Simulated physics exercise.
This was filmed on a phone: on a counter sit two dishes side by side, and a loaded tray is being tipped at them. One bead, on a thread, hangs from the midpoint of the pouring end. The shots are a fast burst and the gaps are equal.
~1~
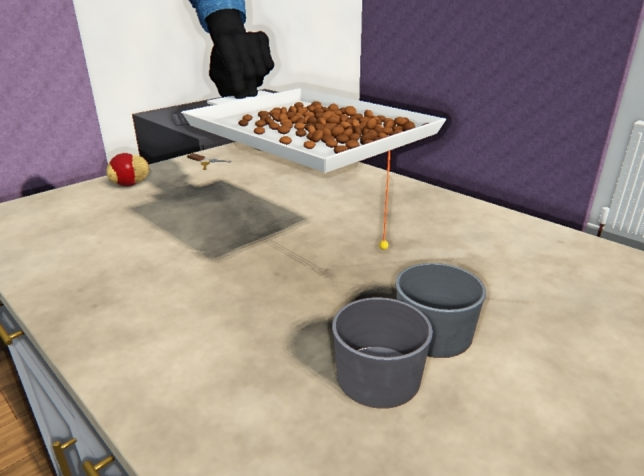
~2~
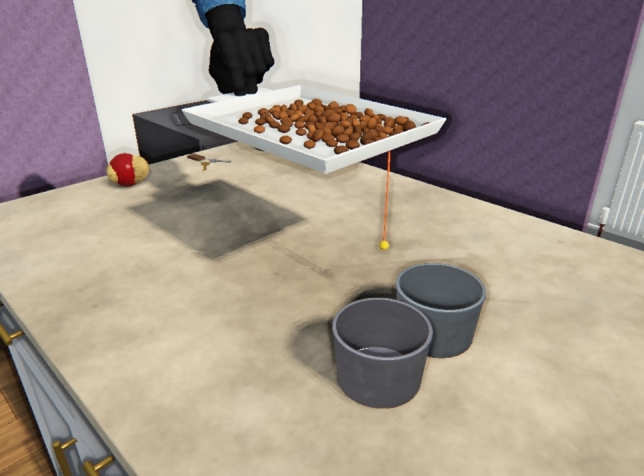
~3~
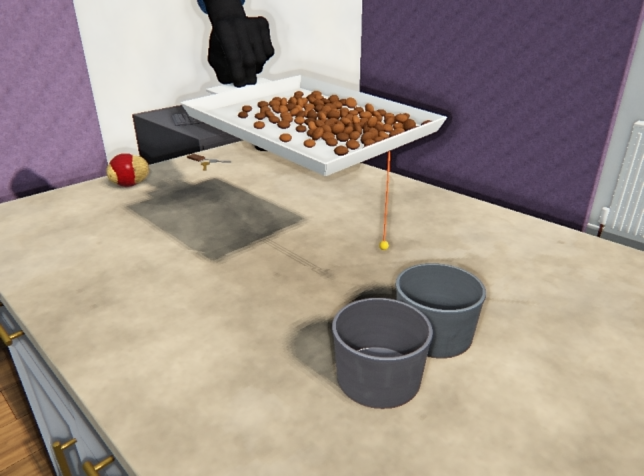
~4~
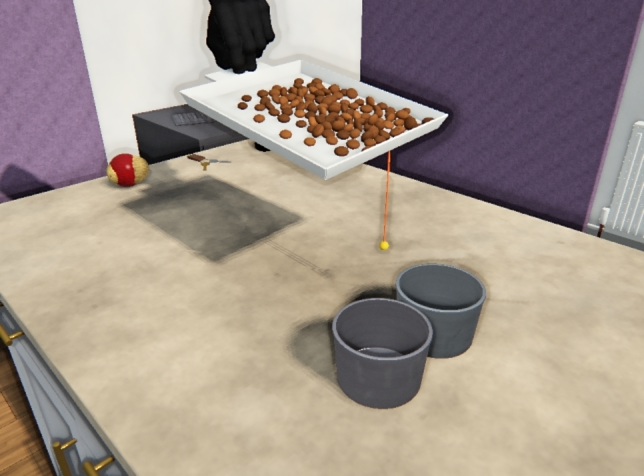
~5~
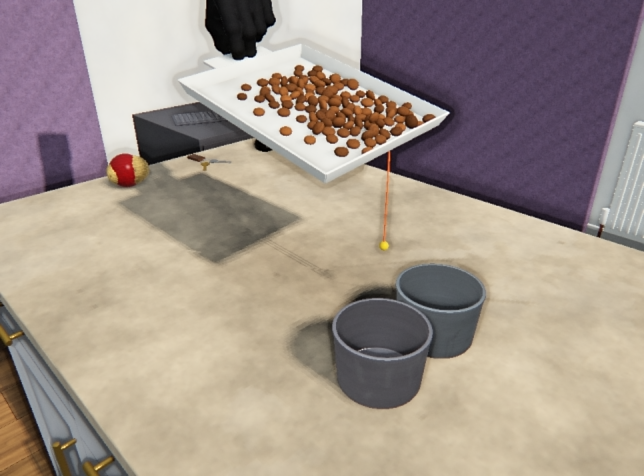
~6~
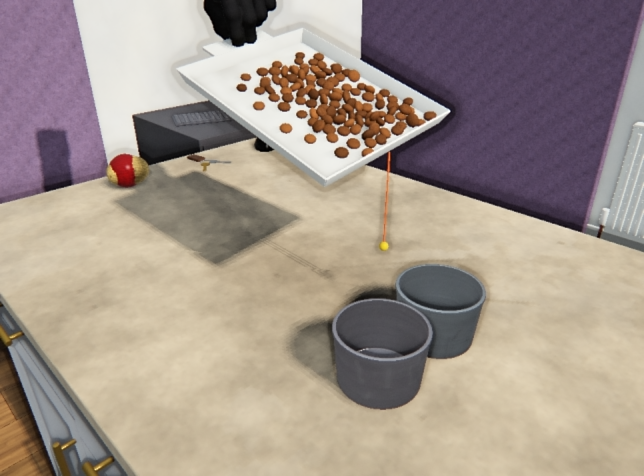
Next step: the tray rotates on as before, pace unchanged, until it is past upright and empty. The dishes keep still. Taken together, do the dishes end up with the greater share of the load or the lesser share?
Most likely the spill will be the greater part.
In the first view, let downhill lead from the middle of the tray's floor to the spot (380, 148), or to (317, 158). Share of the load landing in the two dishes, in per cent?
40 % and 0 %.
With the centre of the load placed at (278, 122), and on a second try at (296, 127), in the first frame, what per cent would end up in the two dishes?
Roughly 20 and 20 percent, in that order.
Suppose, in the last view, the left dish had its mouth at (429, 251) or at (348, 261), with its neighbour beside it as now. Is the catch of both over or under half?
Result, first setup: The minor share; second setup: The minor share.
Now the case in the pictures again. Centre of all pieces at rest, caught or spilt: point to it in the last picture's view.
Roughly pixel (338, 348).
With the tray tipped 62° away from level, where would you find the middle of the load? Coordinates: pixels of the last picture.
Centre estimate: (349, 143).
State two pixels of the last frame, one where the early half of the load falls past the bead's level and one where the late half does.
Starting near (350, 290), moving on to near (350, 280).
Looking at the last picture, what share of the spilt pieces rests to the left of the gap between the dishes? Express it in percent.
Near 100 in a hundred.
Soon, tray tipped steeply; nearly all on the tray; a stray few outside both; a stray few in the air.
A while on, tray tipped past a quarter turn; a stray few on the tray; a small part in the left dish; a small part in the right dish; about two thirds outside both; a small part in the air.
Towards the end, tray tipped past a quarter turn; a small part in the left dish; a small part in the right dish; most outside both.
Finally, tray tipped past a quarter turn; a small part in the left dish; a small part in the right dish; most outside both.
